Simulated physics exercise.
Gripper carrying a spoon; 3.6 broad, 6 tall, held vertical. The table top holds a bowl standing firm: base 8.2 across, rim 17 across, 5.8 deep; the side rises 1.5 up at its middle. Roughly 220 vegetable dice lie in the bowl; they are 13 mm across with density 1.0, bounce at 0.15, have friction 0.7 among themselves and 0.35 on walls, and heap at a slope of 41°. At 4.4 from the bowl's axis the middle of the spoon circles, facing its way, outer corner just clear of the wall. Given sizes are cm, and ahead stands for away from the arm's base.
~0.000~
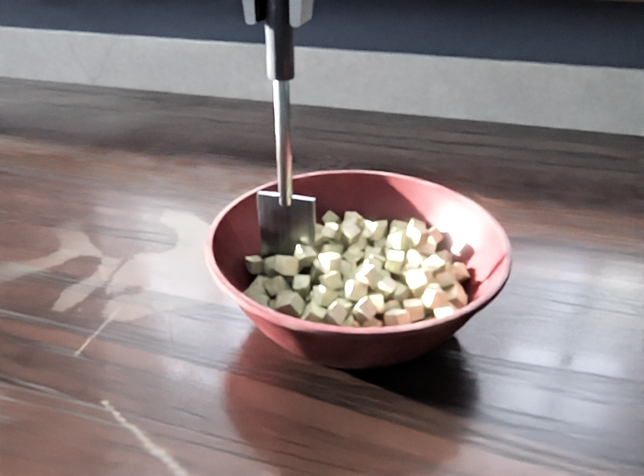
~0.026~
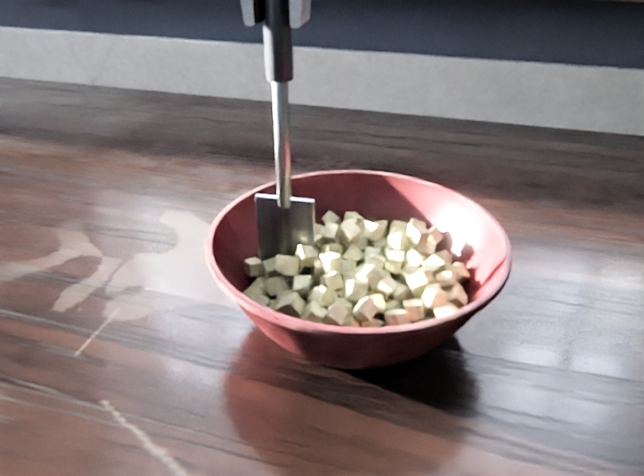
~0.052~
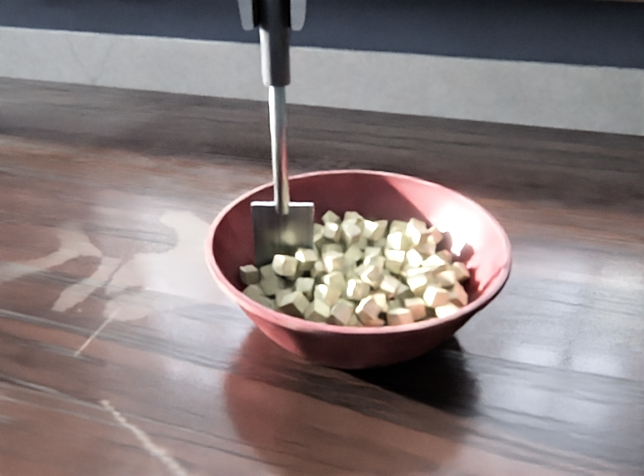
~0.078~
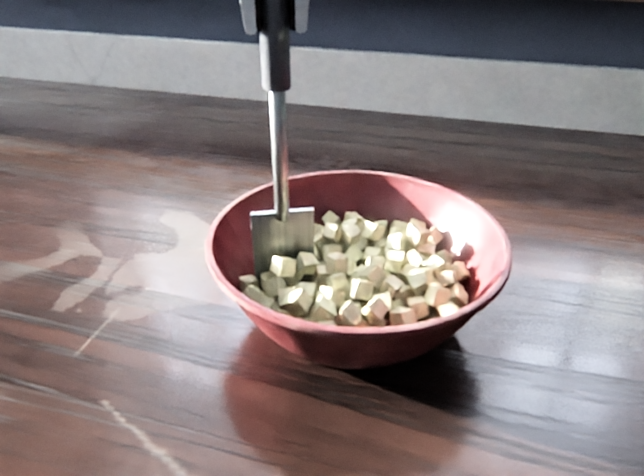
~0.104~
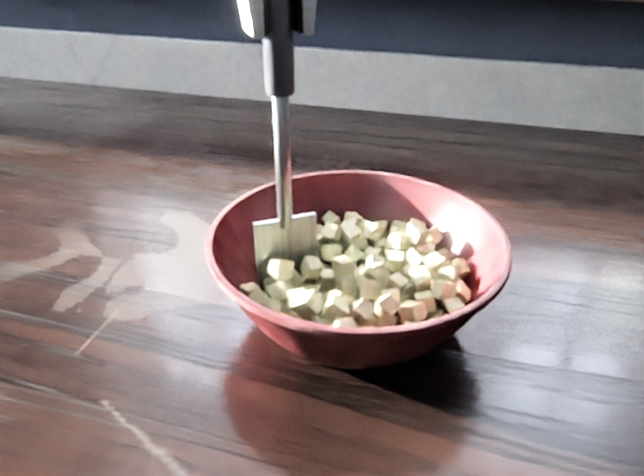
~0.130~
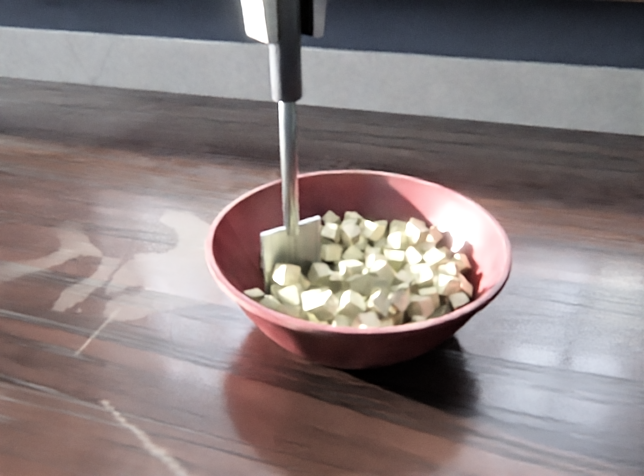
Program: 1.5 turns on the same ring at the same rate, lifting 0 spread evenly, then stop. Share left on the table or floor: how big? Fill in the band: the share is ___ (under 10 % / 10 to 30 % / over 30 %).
The share is 10 to 30 %.
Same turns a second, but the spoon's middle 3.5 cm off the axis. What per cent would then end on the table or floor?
It would be close to 20 per cent then.
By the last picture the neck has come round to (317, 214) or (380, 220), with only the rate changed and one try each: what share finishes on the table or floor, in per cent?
First try: About 40 %; second try: About 60 %.
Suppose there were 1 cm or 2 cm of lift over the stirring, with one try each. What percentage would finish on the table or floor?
Estimates: 25 % and 25 %.
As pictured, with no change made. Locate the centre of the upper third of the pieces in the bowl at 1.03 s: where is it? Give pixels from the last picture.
Near pixel (408, 298).
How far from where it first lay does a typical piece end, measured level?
Around 4 centimetres.
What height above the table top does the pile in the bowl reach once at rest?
It reaches some 7.0 cm above the table.
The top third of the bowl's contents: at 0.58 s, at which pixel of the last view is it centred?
Around pixel (331, 198).
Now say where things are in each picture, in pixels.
In the first picture, spoon neck at (285, 173), 0° round; upper third of the load around (356, 269), from x 255 to 460, top at y 220; 218 in the bowl.
In the second picture, spoon neck at (284, 175), 4° round; upper third of the load around (356, 270), from x 255 to 460, top at y 220.
In the third picture, spoon neck at (281, 180), 14° round; upper third of the load around (353, 276), from x 250 to 460, top at y 220.
In the fourth picture, spoon neck at (281, 187), 25° round; upper third of the load around (351, 283), from x 250 to 460, top at y 220.
In the fifth picture, spoon neck at (284, 194), 36° round; upper third of the load around (364, 289), from x 250 to 460, top at y 220.
In the sixth picture, spoon neck at (291, 201), 48° round; upper third of the load around (376, 292), from x 255 to 460, top at y 220; 218 in the bowl.
By 0.58 s, 241° round, highest piece 8 above the table; 196 in the bowl, 15 on the table or floor, 7 in flight or on the tool.
By 1.03 s, 75° round, highest piece 7 above the table; 181 in the bowl, 36 on the table or floor, 1 in flight or on the tool.
By 1.45 s, 180° round, highest piece 7 above the table; 174 in the bowl, 44 on the table or floor.
By 2.15 s, 180° round, highest piece 7 above the table; 174 in the bowl, 44 on the table or floor.
Final count, 174 in the bowl, 44 on the table or floor. That is 20 % on the table or floor.
